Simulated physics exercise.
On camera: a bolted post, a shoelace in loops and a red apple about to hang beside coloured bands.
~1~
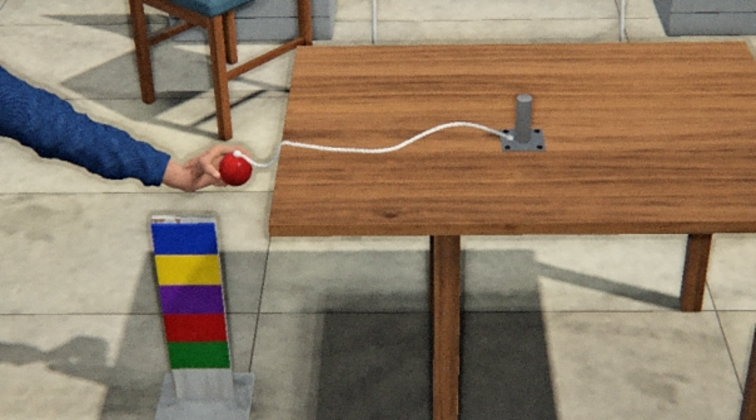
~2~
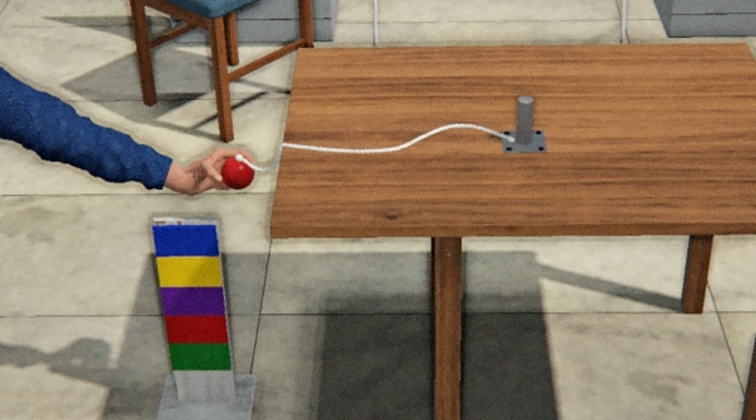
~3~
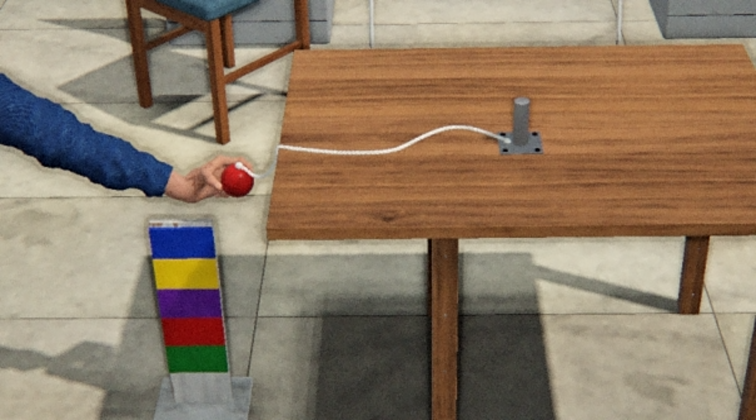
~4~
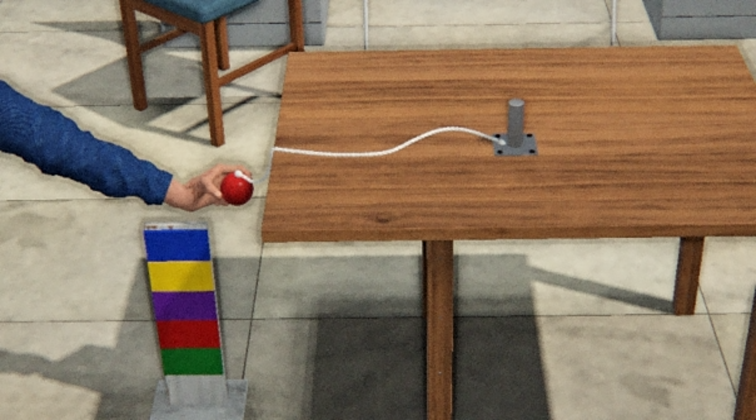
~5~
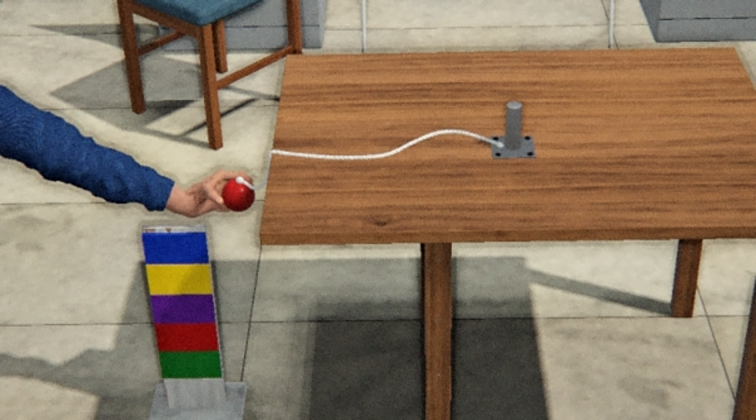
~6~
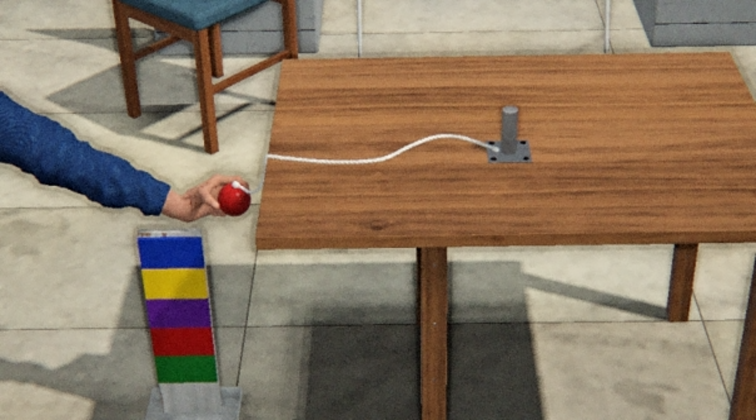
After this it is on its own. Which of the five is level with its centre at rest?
Its centre hangs level with the blue band.
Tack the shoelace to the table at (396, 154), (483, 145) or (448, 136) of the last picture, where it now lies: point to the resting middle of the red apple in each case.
The places are (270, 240), (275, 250) and (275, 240).
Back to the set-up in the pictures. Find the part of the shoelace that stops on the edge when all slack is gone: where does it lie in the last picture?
That spot is around (292, 159).
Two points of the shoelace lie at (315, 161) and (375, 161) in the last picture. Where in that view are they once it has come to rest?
About (290, 153), and the other about (349, 153).
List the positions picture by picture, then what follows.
In the first frame, red apple (235, 169); blue (184, 241); yellow (188, 271); purple (192, 300); red (195, 329); green (199, 356).
In the second frame, red apple (237, 173); shoelace through (490, 132) (437, 131) (390, 150) (330, 150) (281, 152).
In the third frame, red apple (237, 181).
In the fourth frame, red apple (237, 189); shoelace through (481, 135) (428, 135) (381, 154) (321, 154) (273, 156).
In the fifth frame, red apple (238, 195).
In the sixth frame, red apple (234, 200); shoelace through (475, 142) (422, 142) (375, 161) (315, 161) (267, 164).
Soon after, apple near (253, 241); level with blue.
After that, apple near (284, 249); level with blue.
And then, apple near (281, 252); level with blue.
In the end, apple near (276, 252); level with blue. Its middle rests at the blue band.
